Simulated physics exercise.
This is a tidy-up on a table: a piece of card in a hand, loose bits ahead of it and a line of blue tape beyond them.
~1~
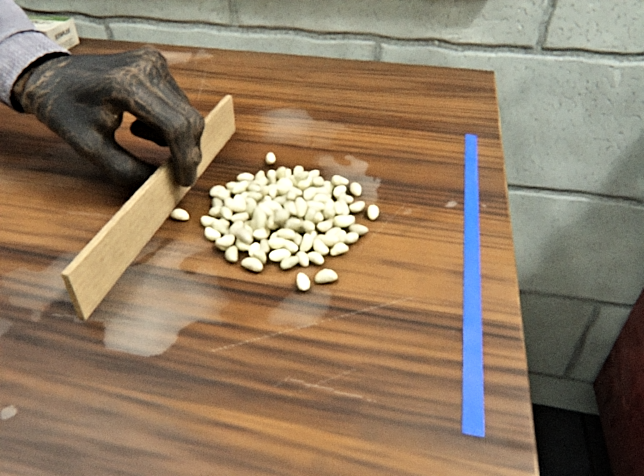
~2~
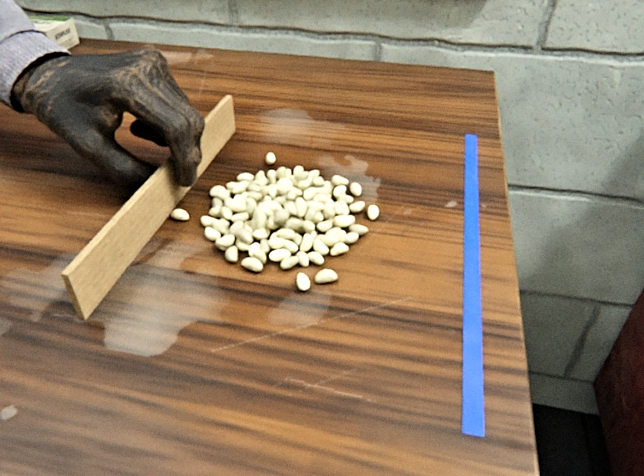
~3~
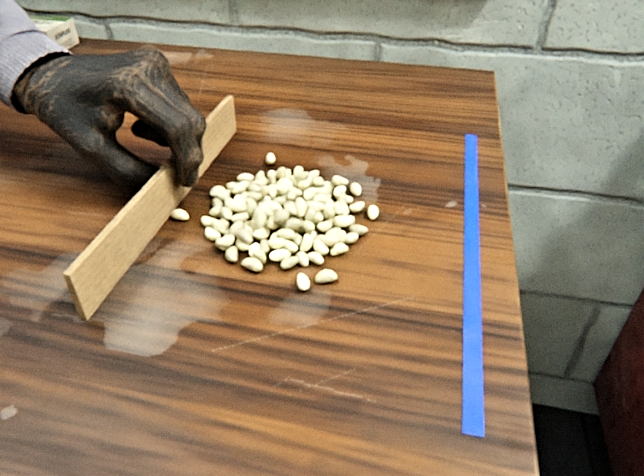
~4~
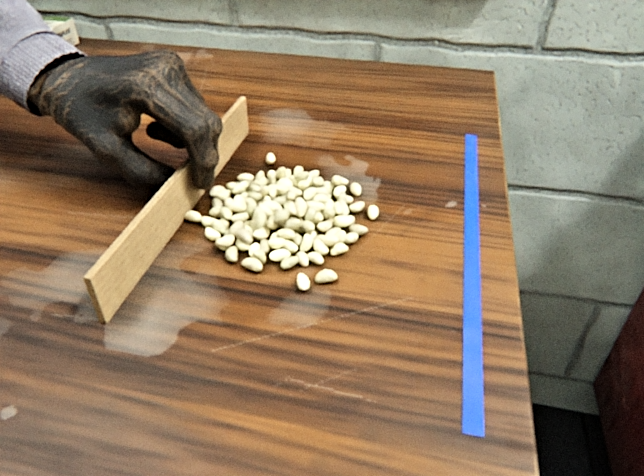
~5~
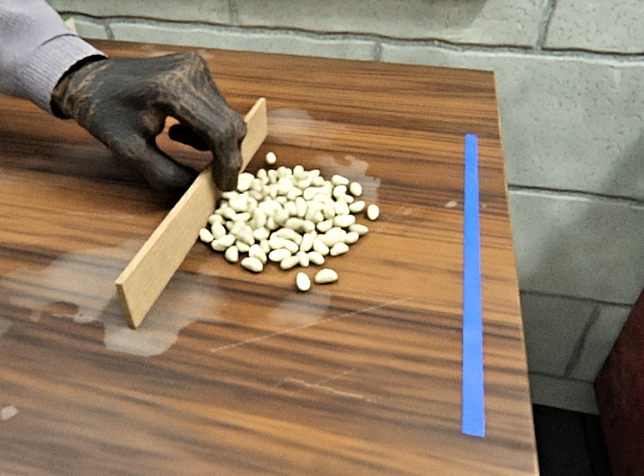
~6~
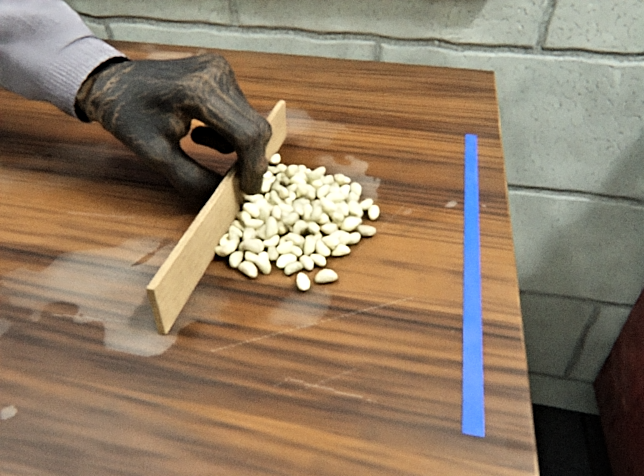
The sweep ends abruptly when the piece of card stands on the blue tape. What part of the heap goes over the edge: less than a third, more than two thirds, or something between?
The floor gets more than two thirds.
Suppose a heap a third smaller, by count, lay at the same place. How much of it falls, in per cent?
About 70 per cent.
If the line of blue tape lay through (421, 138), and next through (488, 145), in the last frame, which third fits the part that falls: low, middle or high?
At the first place under a third, at the second beyond two thirds.
Soon after the last picture, piece of card still moving, near (360, 185); heap all on the table, its front near (476, 232).
A little later, piece of card stopped at the blue tape; heap about two thirds over the edge.
Later still, piece of card stopped at the blue tape; heap most over the edge.
At rest, piece of card stopped at the blue tape; heap most over the edge.
